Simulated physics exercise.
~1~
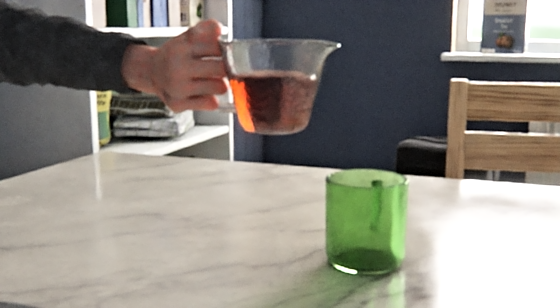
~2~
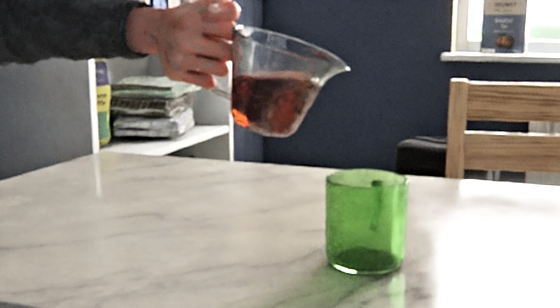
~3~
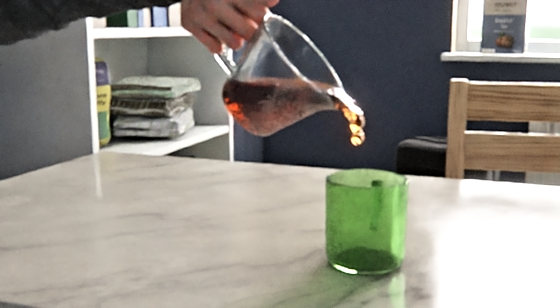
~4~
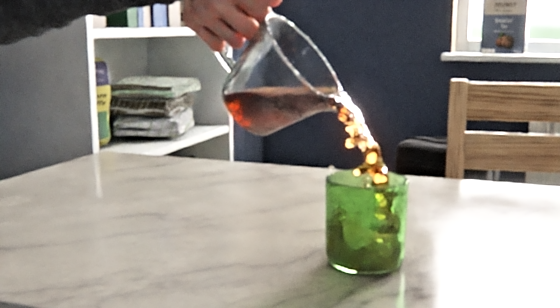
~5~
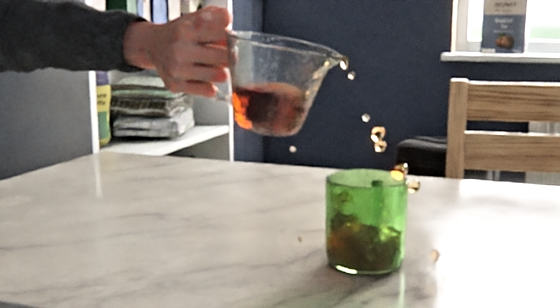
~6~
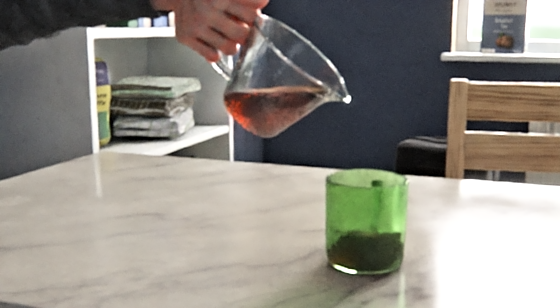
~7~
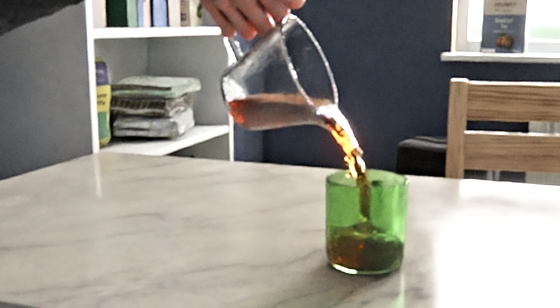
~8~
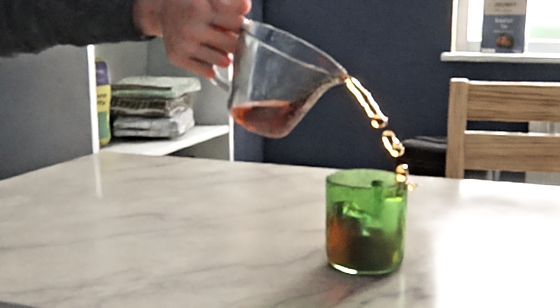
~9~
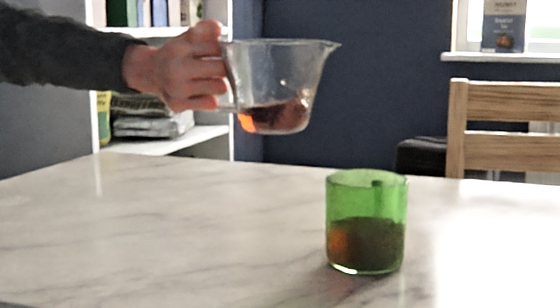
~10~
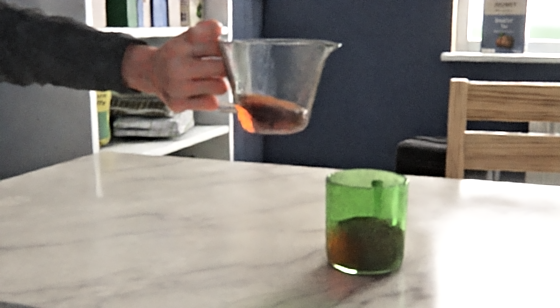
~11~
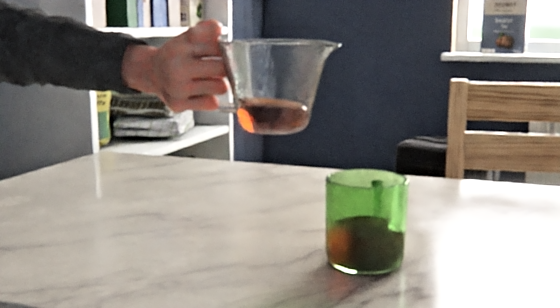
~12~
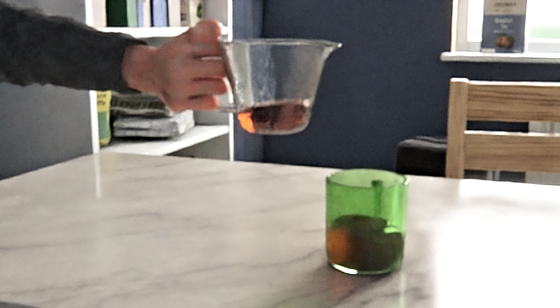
At the start, a hand holds a clear glass jug of reddish-brown tea above and to the left of an empty green mug on a pale marbled table. The hand tips the jug to the right, and tea streams from its spout into the mug. The jug eases back nearly level as a few drops scatter around the rim, then tips again, more steeply, sending a second stream down. It swings back upright while the last of the tea falls. Finally, the jug is held level and still with a little tea left, and the mug is roughly half full.
